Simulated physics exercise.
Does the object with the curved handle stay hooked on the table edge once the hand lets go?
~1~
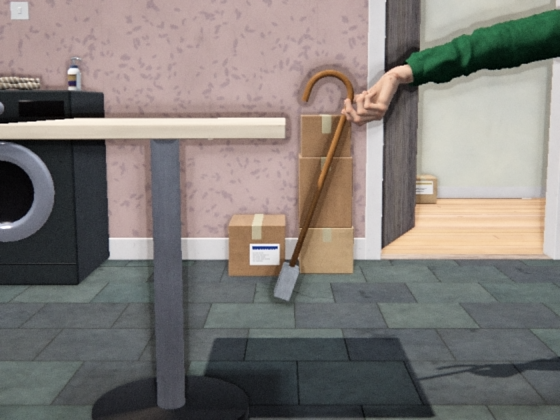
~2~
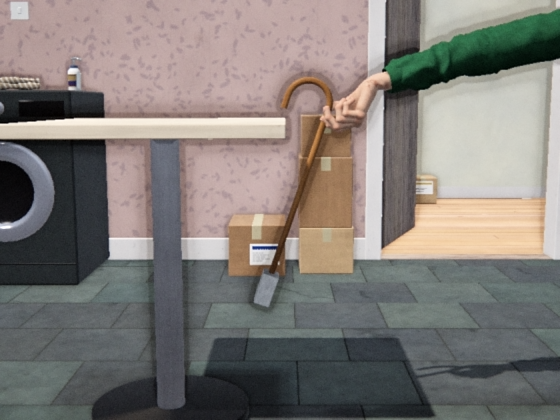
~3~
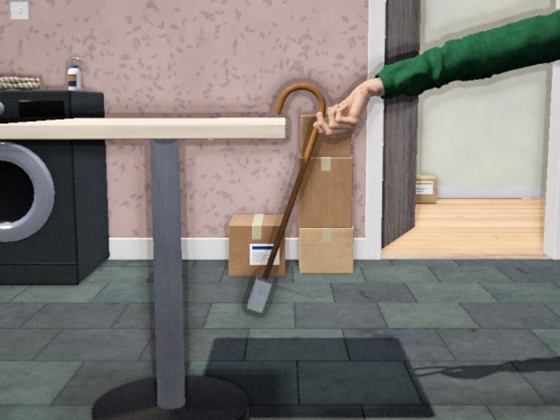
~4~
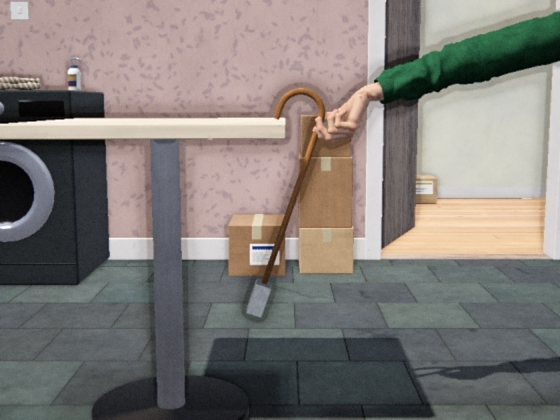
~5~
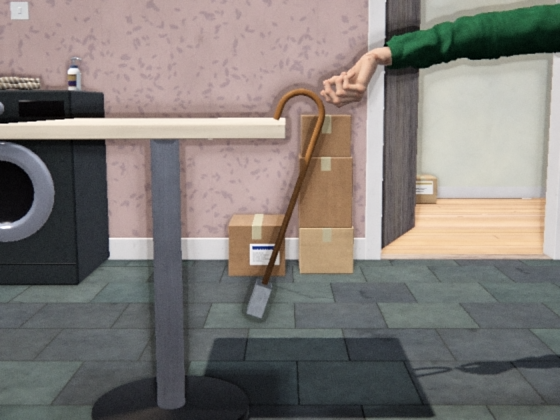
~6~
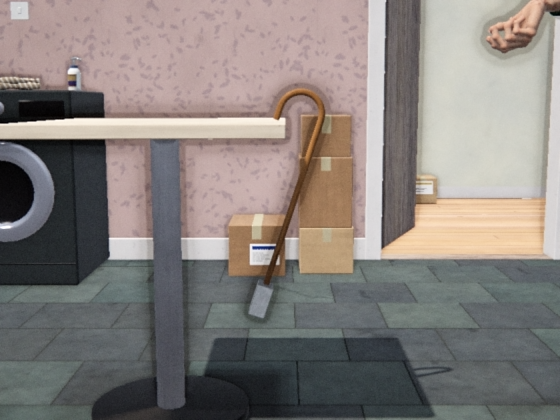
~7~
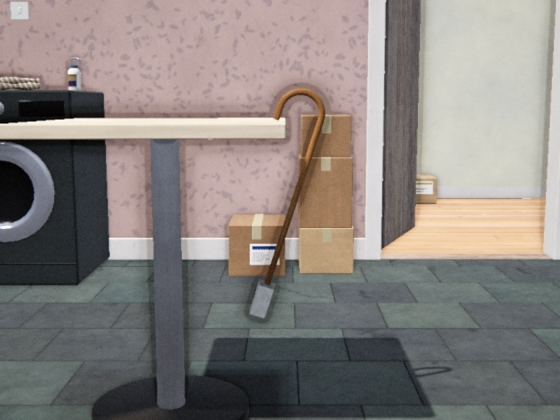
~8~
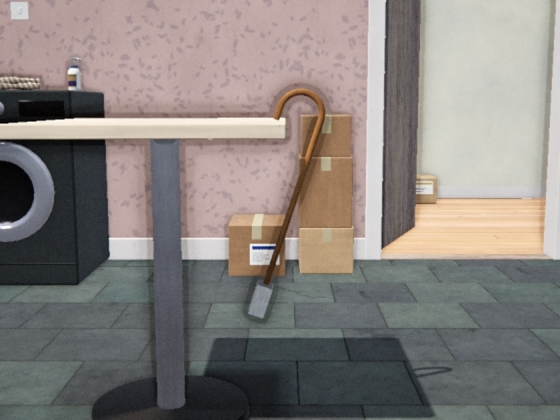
Yes, it stays hooked on the edge of the table and is still hanging there at a slant at the end.
